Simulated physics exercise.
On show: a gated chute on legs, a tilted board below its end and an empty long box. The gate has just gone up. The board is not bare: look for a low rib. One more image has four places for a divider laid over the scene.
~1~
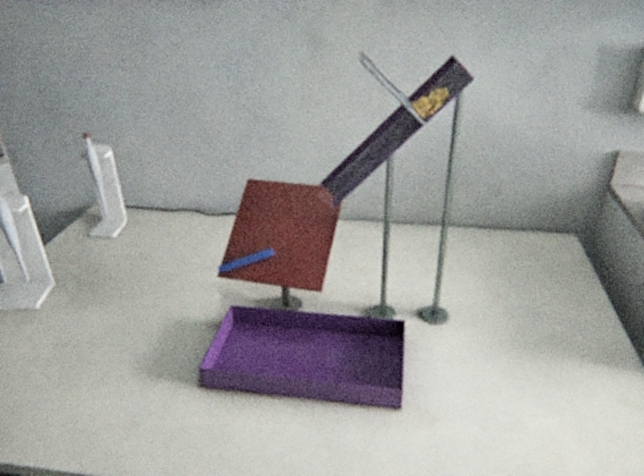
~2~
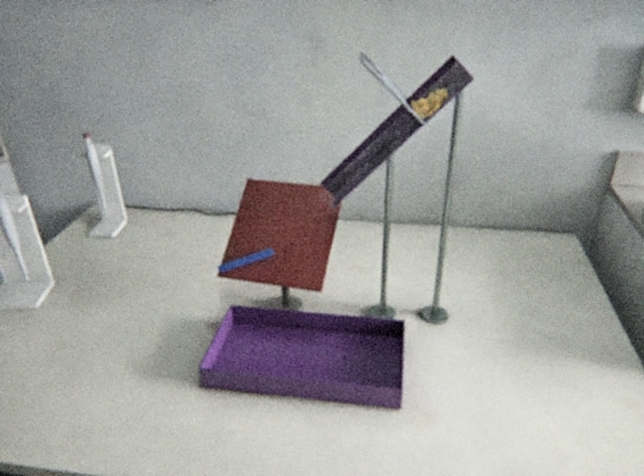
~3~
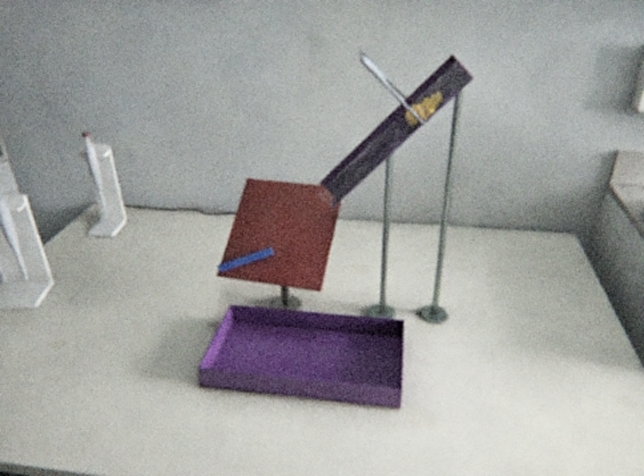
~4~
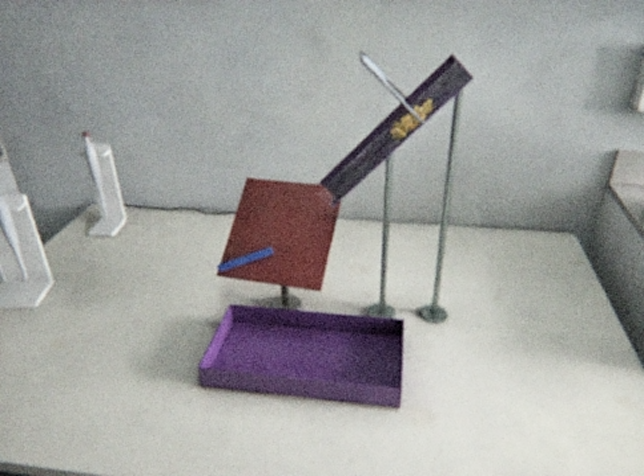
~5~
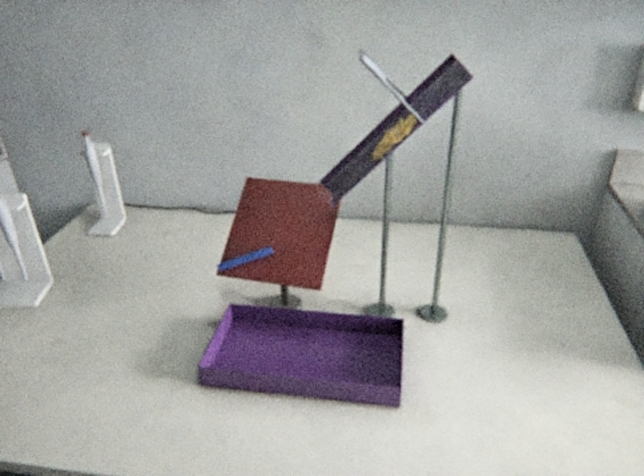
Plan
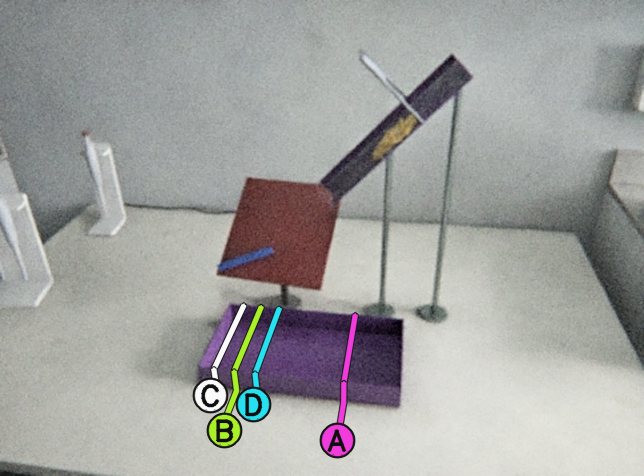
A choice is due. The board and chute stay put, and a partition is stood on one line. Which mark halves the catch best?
B works best here.
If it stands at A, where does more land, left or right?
The left side.
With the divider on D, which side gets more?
Left.
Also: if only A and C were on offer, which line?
Line C.
On the marked copy, line A crosses the front rim at (343, 382); line B crosses the front rim at (234, 370); line C crosses the front rim at (214, 368); line D crosses the front rim at (255, 372).
For line A, of what is caught, all on the left of the divider, none on the right.
For line B, of what is caught, about half on the left of the divider, about half on the right.
For line C, of what is caught, about a quarter on the left of the divider, most on the right.
For line D, of what is caught, most on the left of the divider, a small part on the right.
